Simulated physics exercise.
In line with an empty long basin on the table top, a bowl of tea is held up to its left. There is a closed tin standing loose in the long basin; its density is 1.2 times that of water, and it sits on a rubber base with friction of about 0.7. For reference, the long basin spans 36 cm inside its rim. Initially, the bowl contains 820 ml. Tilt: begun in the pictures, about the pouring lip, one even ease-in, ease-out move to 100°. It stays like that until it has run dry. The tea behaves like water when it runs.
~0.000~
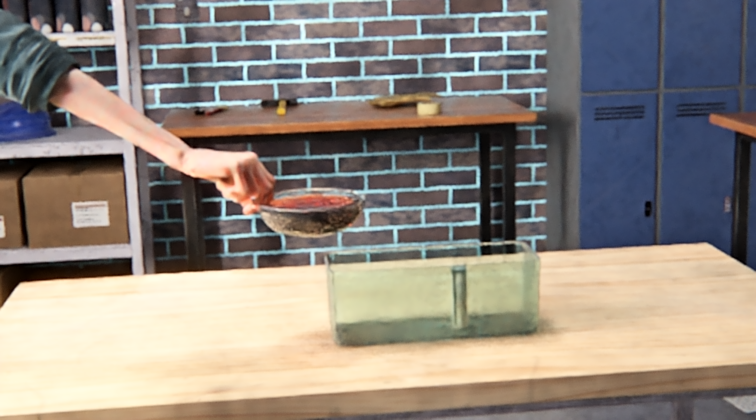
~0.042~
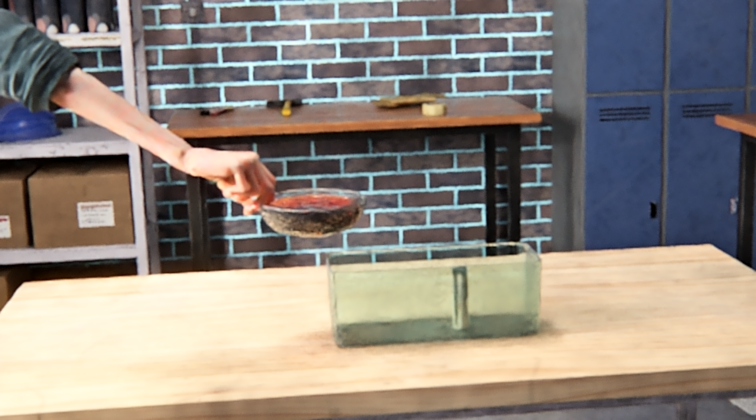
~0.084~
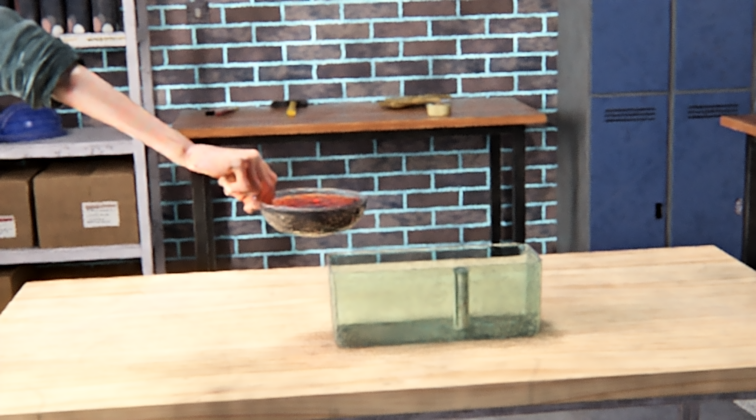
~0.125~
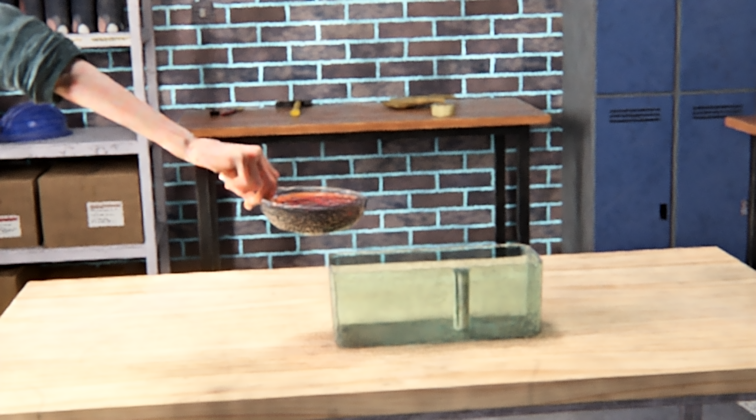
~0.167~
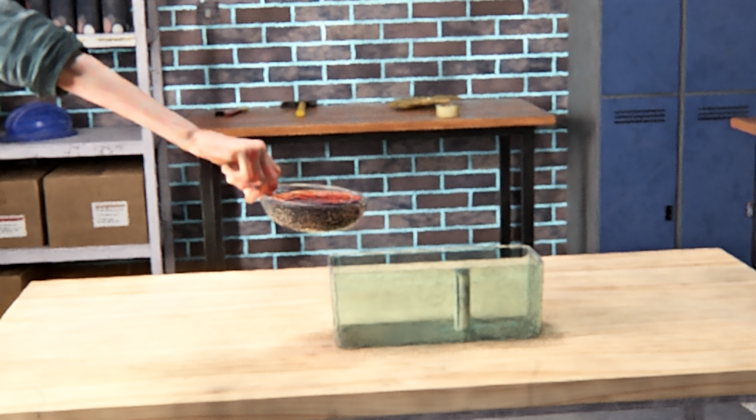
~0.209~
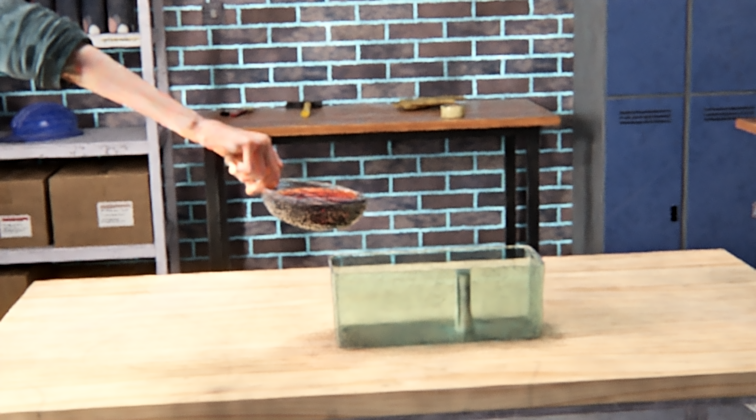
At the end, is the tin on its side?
It tumbles over.
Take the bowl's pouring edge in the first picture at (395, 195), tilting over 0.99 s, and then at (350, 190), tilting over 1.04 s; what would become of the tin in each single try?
Trial 1 - tin stays standing; trial 2 - tin stays standing.
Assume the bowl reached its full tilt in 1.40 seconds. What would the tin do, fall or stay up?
The tin stays on its base.
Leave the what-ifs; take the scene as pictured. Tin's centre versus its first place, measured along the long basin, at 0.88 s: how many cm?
Around 1 centimetres.
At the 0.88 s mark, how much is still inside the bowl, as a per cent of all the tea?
0 %.
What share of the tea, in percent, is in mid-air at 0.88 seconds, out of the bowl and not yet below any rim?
About 5 per cent.
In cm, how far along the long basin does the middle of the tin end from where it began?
In the end the tin's centre has shifted about 6.0 centimetres.
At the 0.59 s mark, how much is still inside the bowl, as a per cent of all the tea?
Close to 30 percent of the liquid remains at that time.
By 0.59 s the tilt is 65° and 31 per cent is still to pour; the tin stands where it began.
By 0.88 s the tilt is 97° and 0 per cent is still to pour; the tin stands 1 cm from where it began.
By 1.17 s the tilt is 100° and 0 per cent is still to pour; the tin leans 14°.
By 1.49 s the tilt is 100° and 0 per cent is still to pour; the tin lies on its side.
At rest the tin lies on its side.
